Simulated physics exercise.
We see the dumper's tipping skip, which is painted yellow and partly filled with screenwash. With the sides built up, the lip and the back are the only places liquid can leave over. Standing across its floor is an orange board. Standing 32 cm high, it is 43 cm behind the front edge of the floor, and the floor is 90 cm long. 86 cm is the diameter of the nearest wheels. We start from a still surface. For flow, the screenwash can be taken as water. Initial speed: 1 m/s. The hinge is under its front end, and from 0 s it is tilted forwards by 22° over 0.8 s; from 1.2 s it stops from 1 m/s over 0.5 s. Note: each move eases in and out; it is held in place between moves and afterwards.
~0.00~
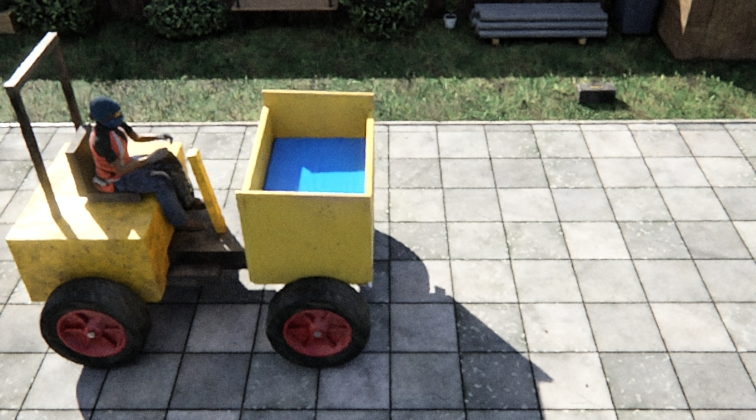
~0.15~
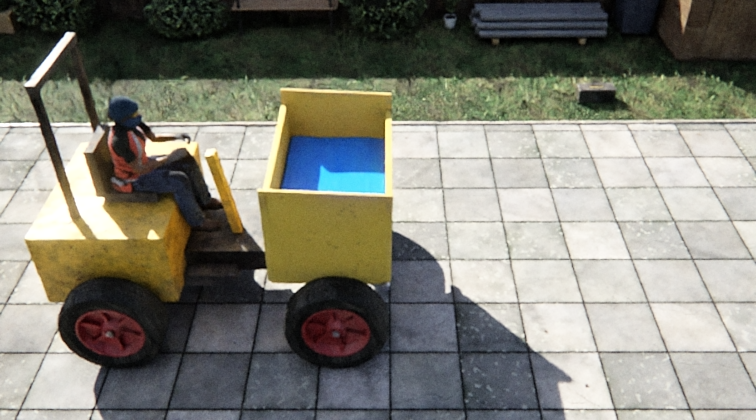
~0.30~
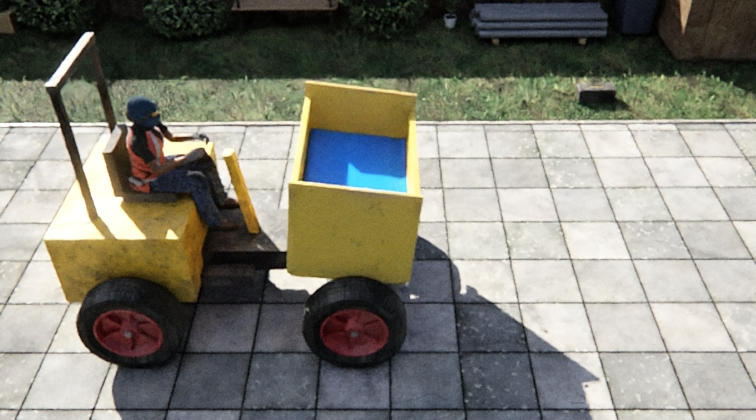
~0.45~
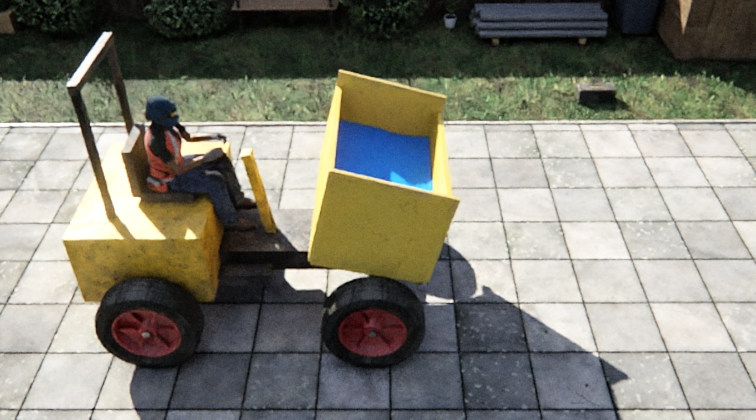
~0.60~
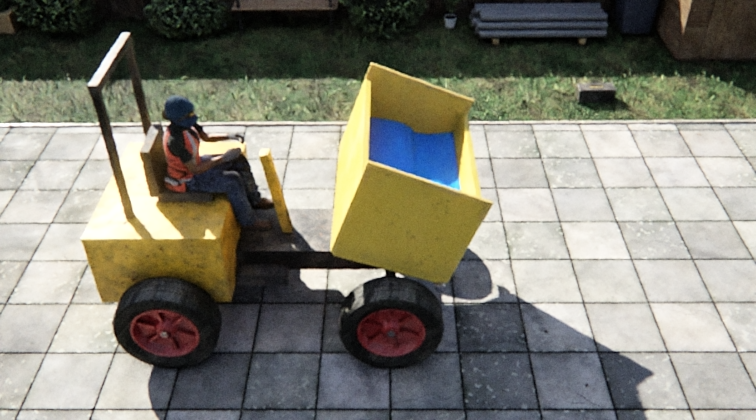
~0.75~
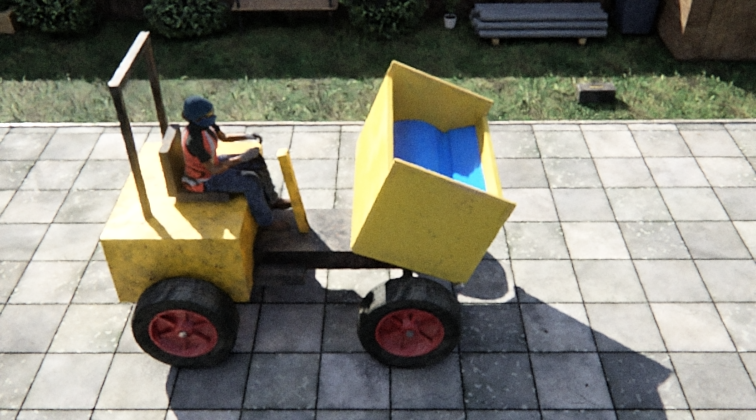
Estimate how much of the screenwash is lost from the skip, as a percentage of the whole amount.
Roughly 1 % of it is lost.
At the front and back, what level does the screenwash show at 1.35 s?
Heights: Front 58 cm, then back 20 cm.
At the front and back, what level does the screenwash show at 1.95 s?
Height at the front is 64 cm; height at the back is 18 cm.
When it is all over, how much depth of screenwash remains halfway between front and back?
I'd say some 40 cm at the middle.
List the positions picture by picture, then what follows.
The surface is at (361, 140) near the front wall; the surface is at (283, 140) near the back wall; the lip is at (364, 210); the front is on the right; a wheel hub at (317, 338), in the first picture.
The surface is at (378, 140) near the front wall; the surface is at (299, 138) near the back wall, in the second picture.
The surface is at (398, 140) near the front wall; the surface is at (319, 131) near the back wall; the skip is tilted 6° forwards, in the third picture.
The surface is at (421, 139) near the front wall; the surface is at (344, 122) near the back wall; the skip is tilted 14° forwards, in the fourth picture.
The surface is at (444, 135) near the front wall; the skip is tilted 20° forwards, in the fifth picture.
The surface is at (465, 129) near the front wall; the skip is tilted 22° forwards; the lip is at (502, 215); a wheel hub at (410, 338), in the sixth picture.
After 1.35 s the skip is at 22° forwards, the surface stands 21 cm at the back and 58 cm at the front; nothing has left.
After 1.95 s the skip is at 22° forwards, the surface stands 19 cm at the back and 63 cm at the front; 1 per cent is out, over the front.
After 2.50 s the skip is at 22° forwards, the surface stands 31 cm at the back and 50 cm at the front; 1 per cent is out, over the front.
After 4.59 s 1 per cent is out, over the front, 6 of 516 litres.
